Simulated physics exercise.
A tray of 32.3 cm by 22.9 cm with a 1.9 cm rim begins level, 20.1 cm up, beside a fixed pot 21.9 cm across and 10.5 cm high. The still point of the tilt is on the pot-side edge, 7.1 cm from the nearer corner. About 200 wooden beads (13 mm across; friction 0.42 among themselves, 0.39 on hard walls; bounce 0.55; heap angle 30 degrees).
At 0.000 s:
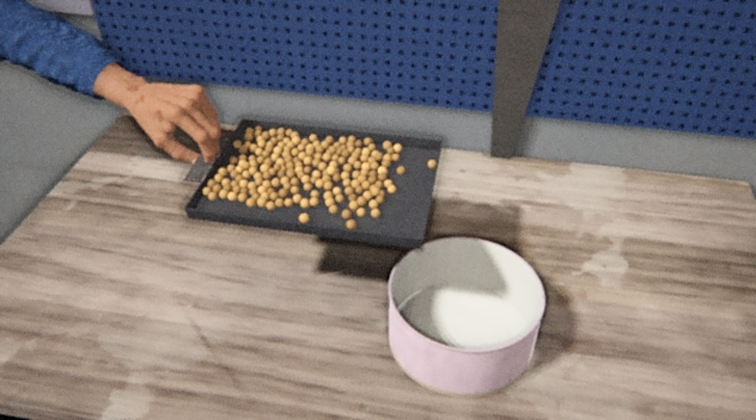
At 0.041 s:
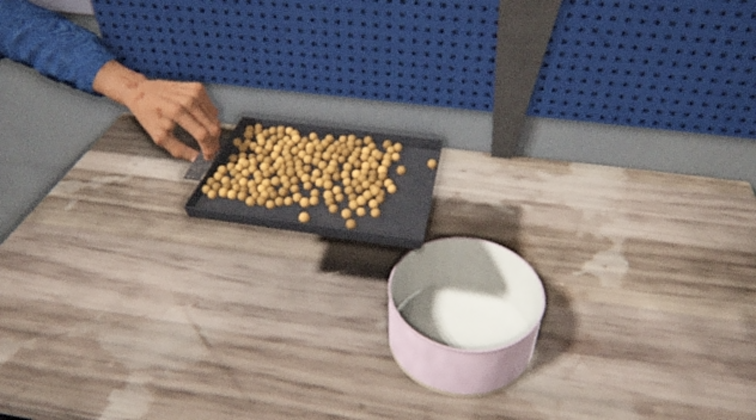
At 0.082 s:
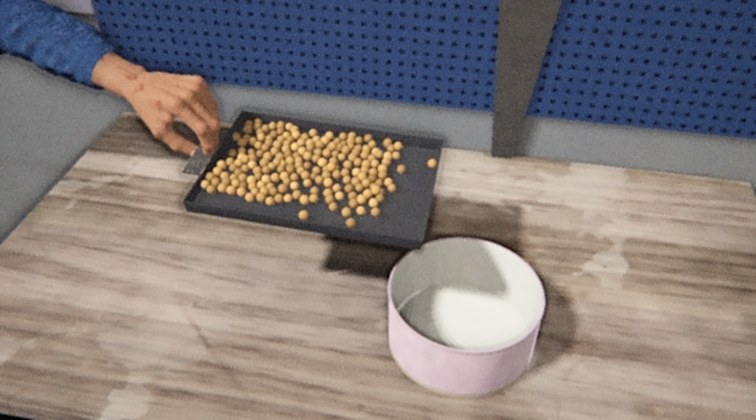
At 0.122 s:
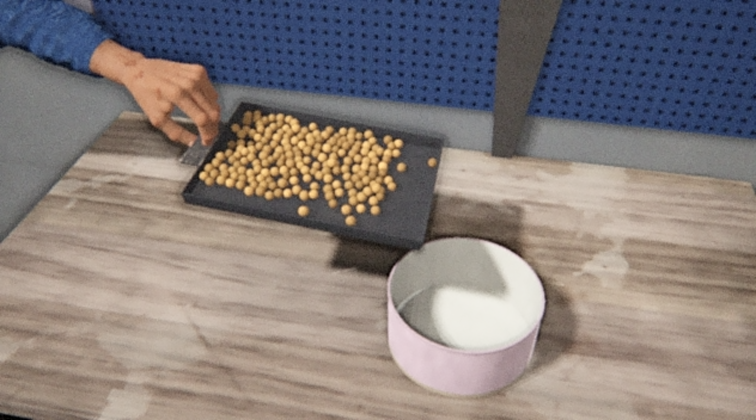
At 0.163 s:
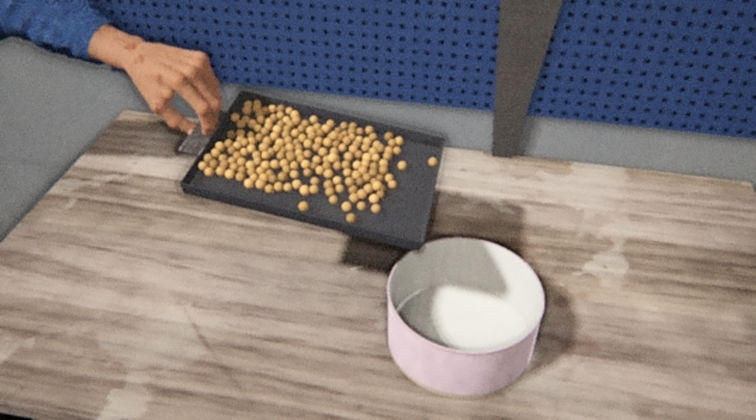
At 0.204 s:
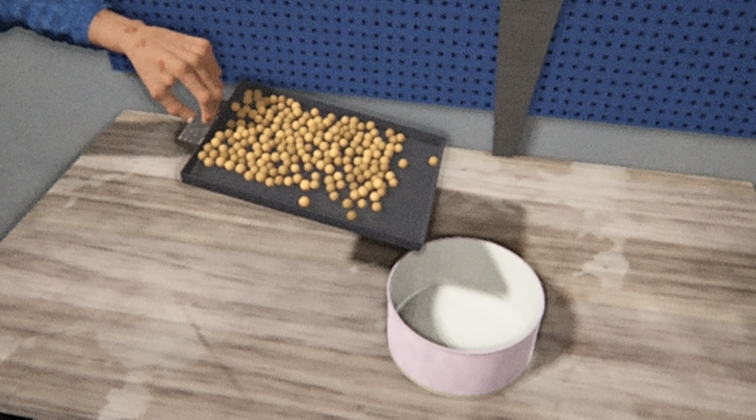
A hand in a blue sleeve slowly raising the left side of a dark tray of small round beads beside a pink pot.
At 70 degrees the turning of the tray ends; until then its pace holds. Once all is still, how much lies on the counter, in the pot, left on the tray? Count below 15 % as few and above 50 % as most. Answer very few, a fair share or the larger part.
Counter: Very few, pot: A fair share, tray: The larger part.
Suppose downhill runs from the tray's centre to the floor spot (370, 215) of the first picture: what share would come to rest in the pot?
About 45 per cent.
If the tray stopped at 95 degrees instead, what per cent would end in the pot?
In that case some 80 per cent.
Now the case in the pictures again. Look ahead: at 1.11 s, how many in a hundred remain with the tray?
Some 65 per cent of the load.
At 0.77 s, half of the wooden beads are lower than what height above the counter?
About 24 cm.
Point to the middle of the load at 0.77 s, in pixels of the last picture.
Around (425, 185).
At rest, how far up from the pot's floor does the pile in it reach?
Roughly 1.5 cm.
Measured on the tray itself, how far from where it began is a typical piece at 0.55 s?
Roughly 9 cm.
Then, at 0.55 s, tilt 41 degrees; the tray holds 100 %, the pot 0 %.
After 0.77 s, tilt 59 degrees; the tray holds 95 %, the pot 0 %.
After 1.11 s, tilt 70 degrees; the tray holds 65 %, the pot 30 %.
At rest (2.1 s), counter 5 %, pot 35 %, tray 65 %.
